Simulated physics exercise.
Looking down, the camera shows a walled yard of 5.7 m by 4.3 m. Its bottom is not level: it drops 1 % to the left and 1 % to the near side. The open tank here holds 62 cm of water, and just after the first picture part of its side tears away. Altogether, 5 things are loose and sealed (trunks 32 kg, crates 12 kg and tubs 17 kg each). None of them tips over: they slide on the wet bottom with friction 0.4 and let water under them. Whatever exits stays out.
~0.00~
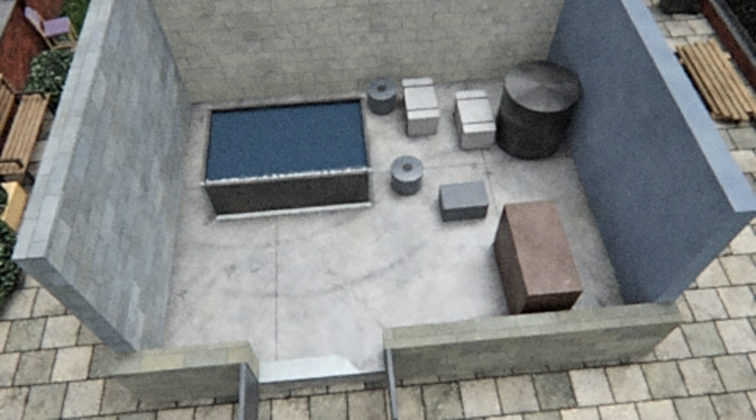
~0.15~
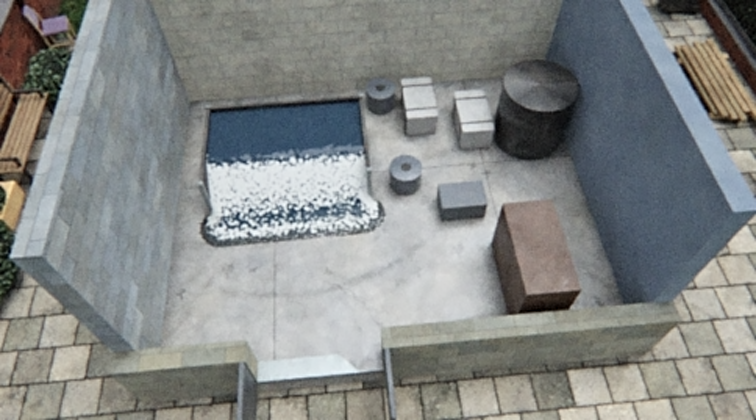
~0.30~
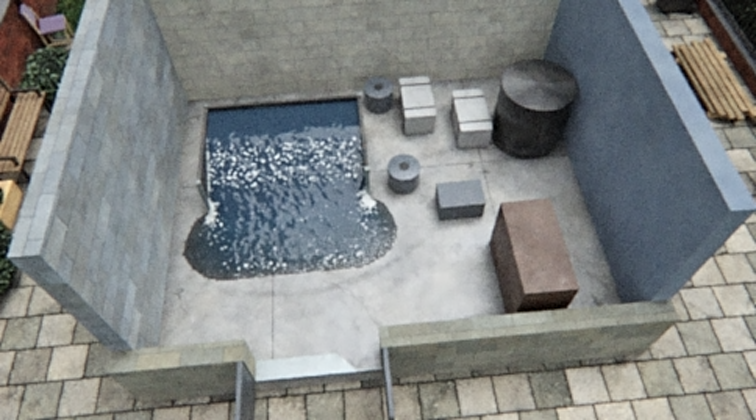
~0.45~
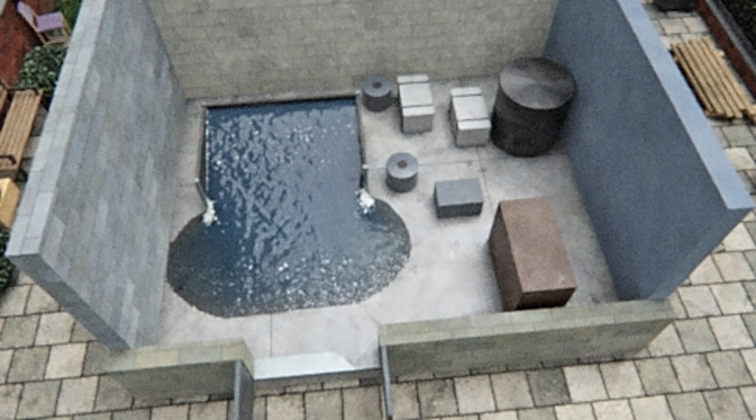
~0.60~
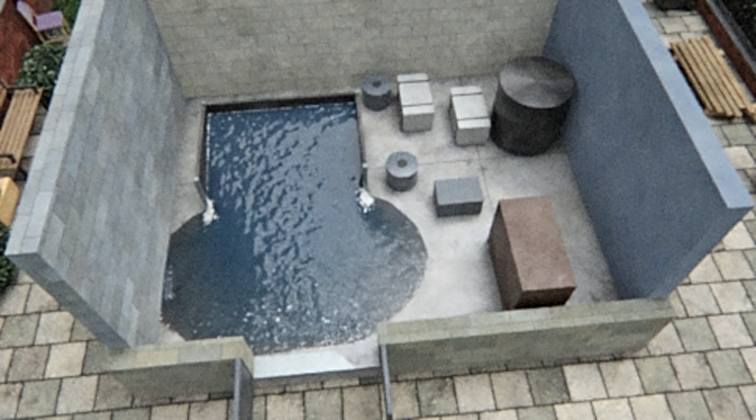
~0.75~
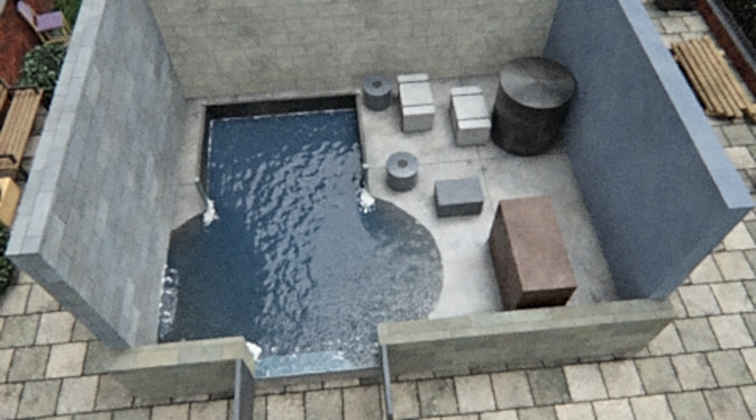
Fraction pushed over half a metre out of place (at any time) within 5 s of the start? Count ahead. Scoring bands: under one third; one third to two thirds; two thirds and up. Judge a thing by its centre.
Share: Bottom third.
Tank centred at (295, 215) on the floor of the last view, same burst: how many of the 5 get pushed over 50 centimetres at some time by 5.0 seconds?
Count: 0.
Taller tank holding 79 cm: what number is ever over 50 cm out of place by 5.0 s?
1.
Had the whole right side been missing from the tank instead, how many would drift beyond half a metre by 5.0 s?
Result: 5 of them.
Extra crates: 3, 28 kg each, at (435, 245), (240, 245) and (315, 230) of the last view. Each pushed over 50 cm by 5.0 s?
First stays inside, second goes beyond, third goes beyond.
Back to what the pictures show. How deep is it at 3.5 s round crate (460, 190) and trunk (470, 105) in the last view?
Some 3 cm at the first, some 0 cm at the second.
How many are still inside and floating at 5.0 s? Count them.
At that time the total is 0.
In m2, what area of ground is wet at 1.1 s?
I'd put it close to 11.0 m2.
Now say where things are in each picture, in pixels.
In the first frame, a trunk at (475, 110), on the bottom; a crate at (464, 194), on the bottom; 2.8 m2 under water; 0 of 5 have shifted.
In the second frame, a trunk at (474, 110) rests on the ground; a crate at (463, 194), on the bottom; water covers 4.0 m2; 0 of 5 have shifted.
In the third frame, a trunk at (472, 109), on the bottom; a crate at (461, 193), on the bottom; 5.4 m2 under water; 0 of 5 have shifted.
In the fourth frame, a trunk at (470, 107), on the bottom; a crate at (459, 191), on the bottom; water covers 7.1 m2; 0 of 5 have shifted.
In the fifth frame, a trunk at (470, 106) rests on the ground; a crate at (459, 190) rests on the ground; 8.8 m2 under water; 0 of 5 have shifted.
In the sixth frame, a trunk at (471, 107) rests on the ground; a crate at (460, 190), on the bottom; water covers 10.1 m2; 0 of 5 have shifted.
After 1.1 s 0 of 5 are over 50 cm from their spots; 0 afloat.
After 2.2 s 0 of 5 are over 50 cm from their spots; 0 afloat.
After 3.5 s 0 of 5 are over 50 cm from their spots; 0 afloat.
After 5.0 s 1 of 5 are over 50 cm from their spots, and 1 have been at some point; 0 afloat.
